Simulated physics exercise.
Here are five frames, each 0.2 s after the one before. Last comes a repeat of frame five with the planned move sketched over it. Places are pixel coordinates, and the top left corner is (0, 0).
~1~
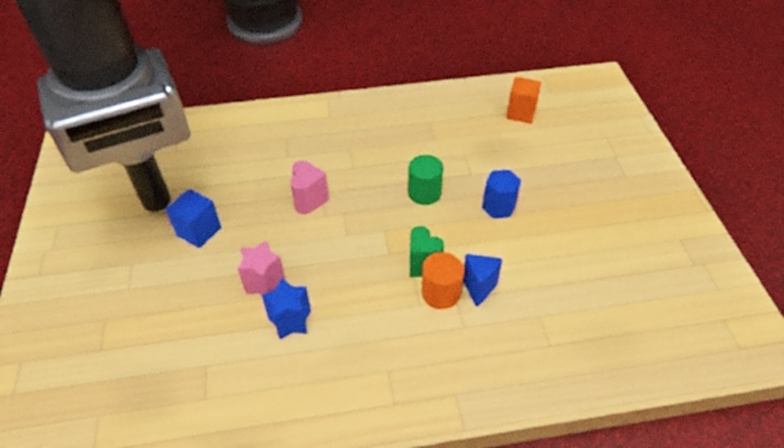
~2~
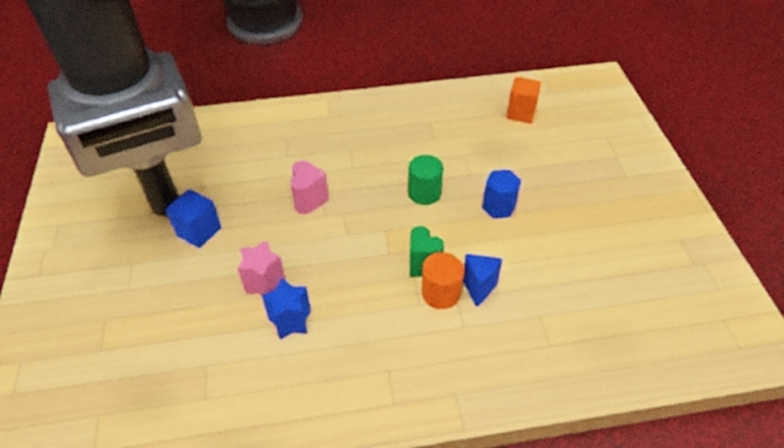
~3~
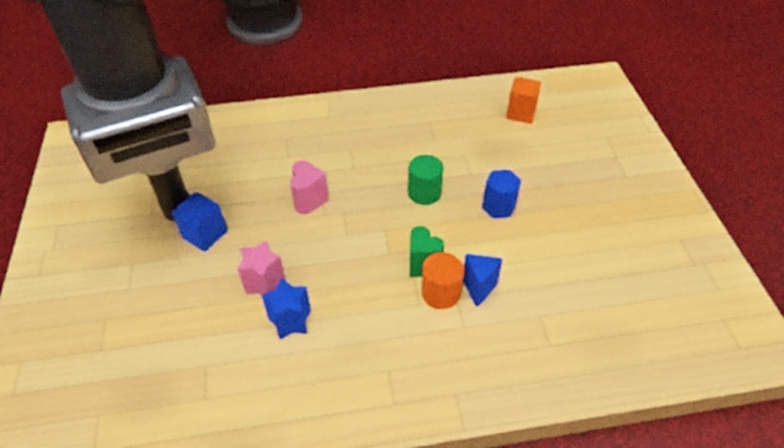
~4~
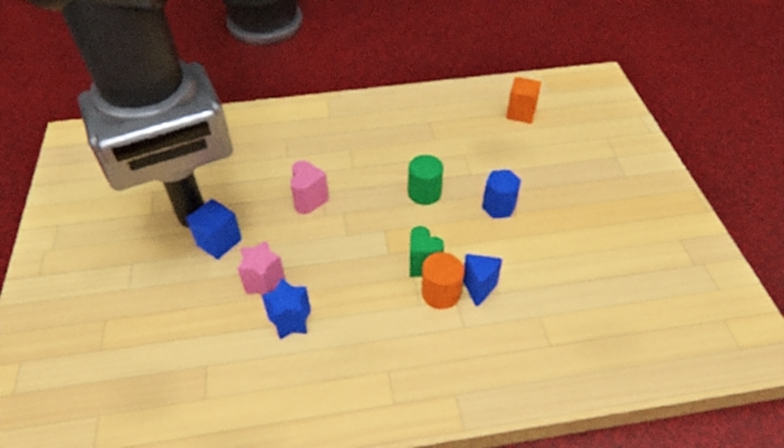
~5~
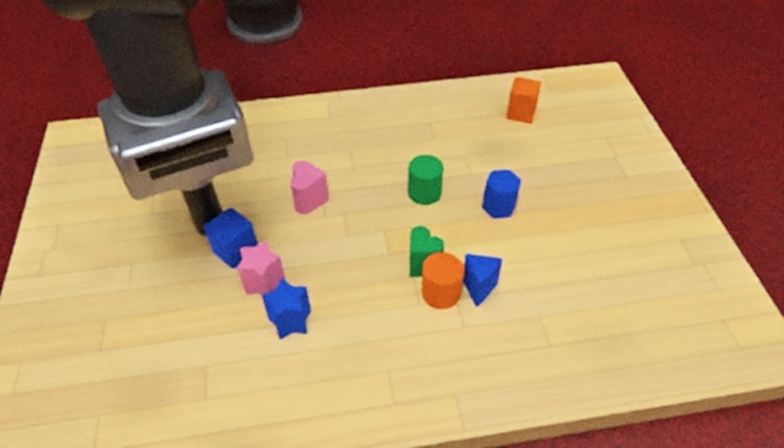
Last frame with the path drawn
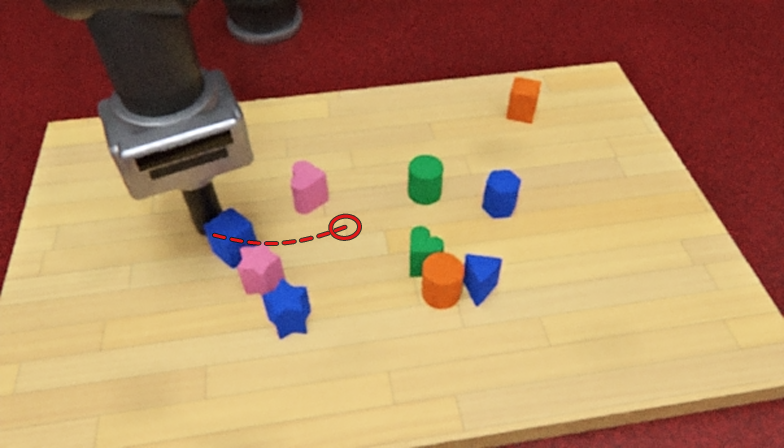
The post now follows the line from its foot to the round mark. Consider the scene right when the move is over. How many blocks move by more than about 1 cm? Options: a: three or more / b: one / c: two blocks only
Option c.
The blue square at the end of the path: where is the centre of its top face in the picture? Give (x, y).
I'd guess (266, 244).
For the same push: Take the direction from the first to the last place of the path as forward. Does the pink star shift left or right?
The answer is right.
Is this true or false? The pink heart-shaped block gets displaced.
The statement is false.
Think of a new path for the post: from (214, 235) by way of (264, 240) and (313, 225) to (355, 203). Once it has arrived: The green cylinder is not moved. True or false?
True
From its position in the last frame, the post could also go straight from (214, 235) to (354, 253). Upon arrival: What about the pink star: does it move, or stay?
The block moves away from its spot.
The line goes from (214, 235) by way of (257, 243) and (302, 240) to (345, 227).
The first path, step by step. One third of the way, post at (254, 234); blue square at (260, 241), turned 30° clockwise; pink star at (266, 270).
Two thirds of the way, post at (301, 231); blue square at (266, 244), turned 40° clockwise; pink star at (268, 274), turned 15° clockwise; blue star at (285, 301).
At the end, post at (344, 218); blue square at (266, 244), turned 40° clockwise; pink star at (268, 274), turned 15° clockwise; blue star at (285, 301); pink heart-shaped block unmoved.
